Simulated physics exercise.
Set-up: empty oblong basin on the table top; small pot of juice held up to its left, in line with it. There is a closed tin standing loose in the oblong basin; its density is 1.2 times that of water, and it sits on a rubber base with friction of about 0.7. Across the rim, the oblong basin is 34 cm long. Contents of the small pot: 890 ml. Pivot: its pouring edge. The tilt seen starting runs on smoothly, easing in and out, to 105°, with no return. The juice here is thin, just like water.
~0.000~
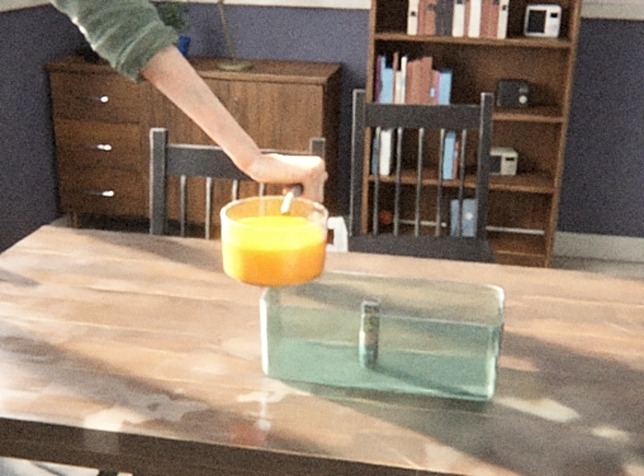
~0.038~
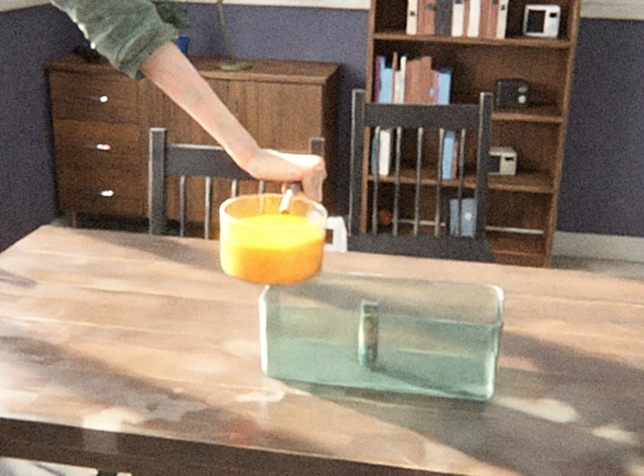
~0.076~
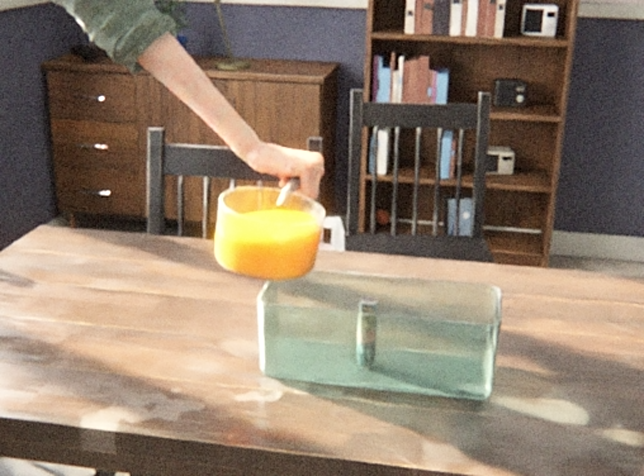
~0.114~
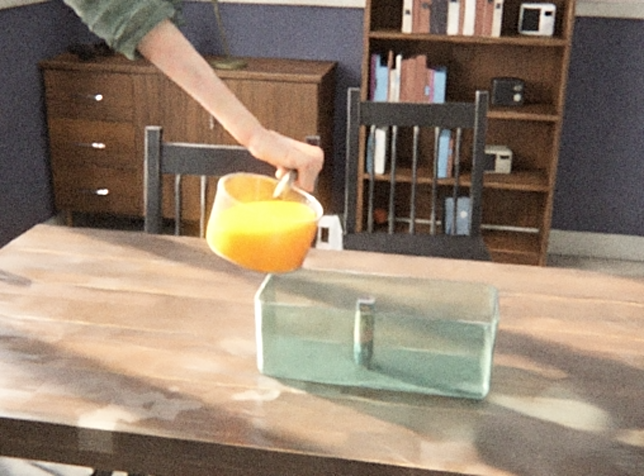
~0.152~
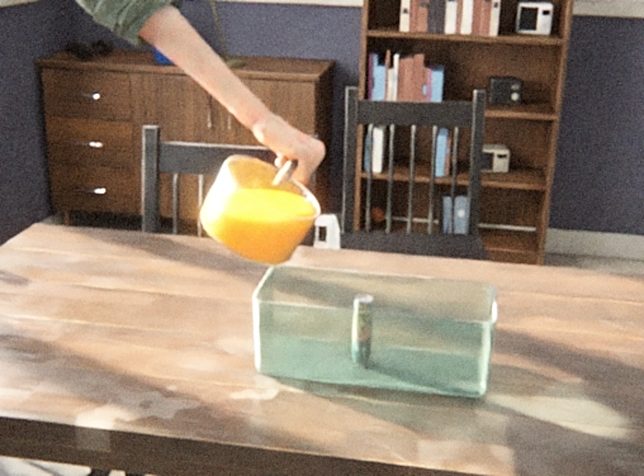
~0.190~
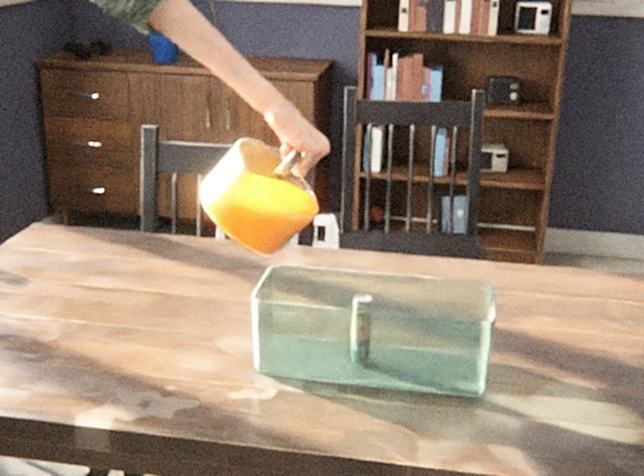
A hand held a small clear pot of orange juice above a wooden table, left of a glass basin with a small tin inside, and steadily tilted the pot to the right.
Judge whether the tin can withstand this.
My bet is it will last.
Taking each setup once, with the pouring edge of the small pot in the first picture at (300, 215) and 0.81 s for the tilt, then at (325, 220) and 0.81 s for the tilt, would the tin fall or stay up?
Run one: It tumbles. Run two: It tumbles.
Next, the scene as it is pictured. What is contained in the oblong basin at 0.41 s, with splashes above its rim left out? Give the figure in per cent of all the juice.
Around 3 percent.
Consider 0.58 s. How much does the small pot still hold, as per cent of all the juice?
14 %.
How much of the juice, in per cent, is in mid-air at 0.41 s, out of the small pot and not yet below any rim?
I'd put it at about 36 percent.
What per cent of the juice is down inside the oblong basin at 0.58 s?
My estimate is about 68 percent.
By 0.41 s the tilt is 104° and 61 per cent is still to pour; the tin stands where it began.
By 0.58 s the tilt is 105° and 13 per cent is still to pour; the tin stands where it began.
By 0.75 s the tilt is 105° and 3 per cent is still to pour; the tin stands where it began.
By 0.94 s the tilt is 105° and 4 per cent is still to pour; the tin stands where it began.
At rest the tin stands where it began.
